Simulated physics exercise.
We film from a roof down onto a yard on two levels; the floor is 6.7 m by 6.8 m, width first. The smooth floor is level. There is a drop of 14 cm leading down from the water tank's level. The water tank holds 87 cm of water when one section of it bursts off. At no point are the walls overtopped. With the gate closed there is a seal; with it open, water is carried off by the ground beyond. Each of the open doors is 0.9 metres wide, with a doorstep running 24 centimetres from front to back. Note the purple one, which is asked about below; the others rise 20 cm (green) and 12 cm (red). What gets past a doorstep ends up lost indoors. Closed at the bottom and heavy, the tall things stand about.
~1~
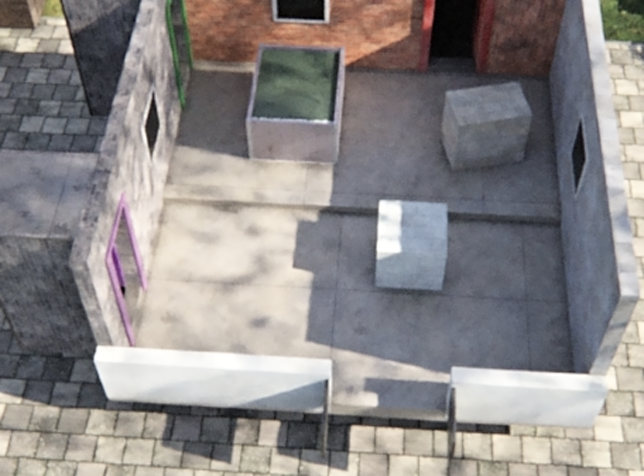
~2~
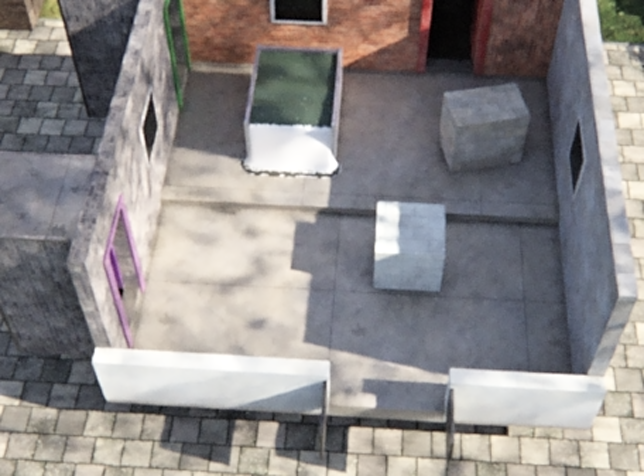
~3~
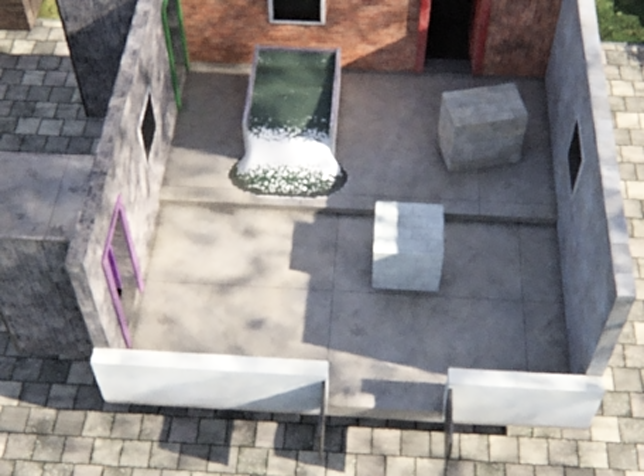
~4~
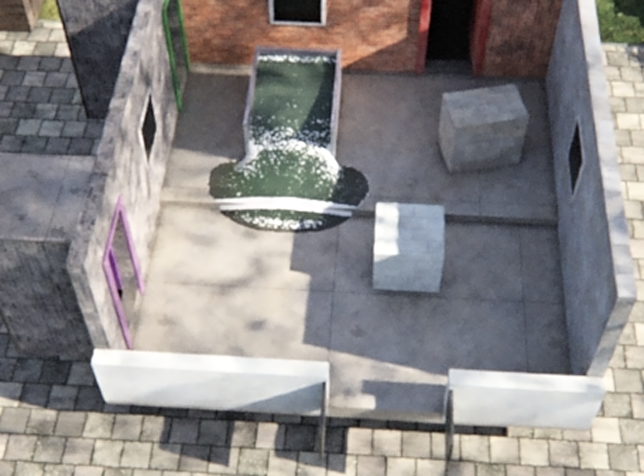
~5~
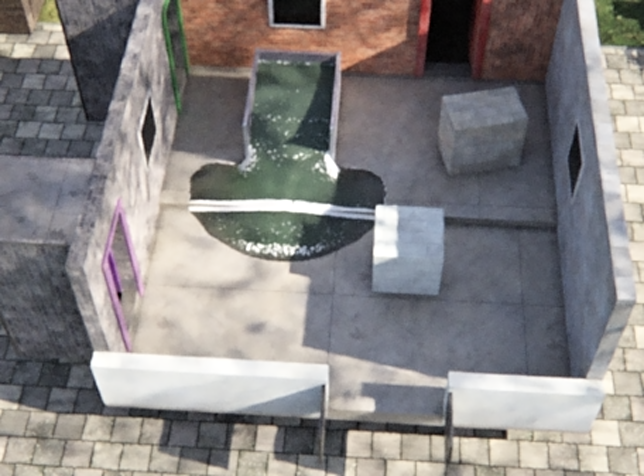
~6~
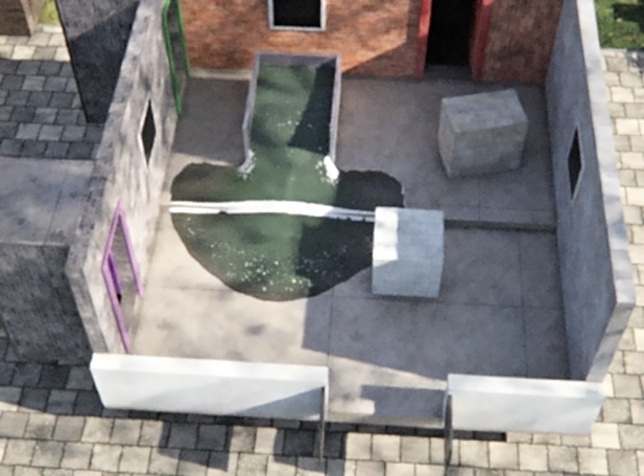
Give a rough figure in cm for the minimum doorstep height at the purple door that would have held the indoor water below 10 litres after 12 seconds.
21 cm.
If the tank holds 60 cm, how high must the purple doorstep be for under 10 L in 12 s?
A step of about 12.5 cm does it.
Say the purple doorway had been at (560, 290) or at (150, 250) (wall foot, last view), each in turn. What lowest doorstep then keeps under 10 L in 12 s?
You'd want roughly 8.0 cm there first, then roughly 10.5 cm.
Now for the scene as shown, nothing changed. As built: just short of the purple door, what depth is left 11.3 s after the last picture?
A ruler would read roughly 8.0 cm.
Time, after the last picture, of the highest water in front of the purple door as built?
Around 2.6 s.
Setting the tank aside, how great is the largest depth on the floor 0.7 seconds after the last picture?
Max depth: Near 30 cm.
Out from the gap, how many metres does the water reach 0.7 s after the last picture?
The front is some 4.6 m out.
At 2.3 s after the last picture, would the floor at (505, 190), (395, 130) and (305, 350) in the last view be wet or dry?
Taking the spots one by one: Untouched, untouched, swamped.
Then, 0.7 s after the last picture water covers 40 % of the floor, deepest (30 cm) near (280, 177); 6 cm at the purple door, 0 litres in over its 18 cm doorstep.
Then, 2.3 s after the last picture water covers 45 % of the floor, deepest (29 cm) near (122, 384); 22 cm at the purple door, 6 litres in over its 18 cm doorstep.
Then, 11.3 s after the last picture water covers 55 % of the floor, deepest (11 cm) near (510, 407); 8 cm at the purple door, 17 litres in over its 18 cm doorstep.
At the purple door as built, the water peaked near 24 cm, 2.5 s after the last picture.
With a doorstep of 17.5 cm, 19 litres would have come in within the 12 s; with 24 cm, 5 litres. So under 10 litres takes about 21 cm.
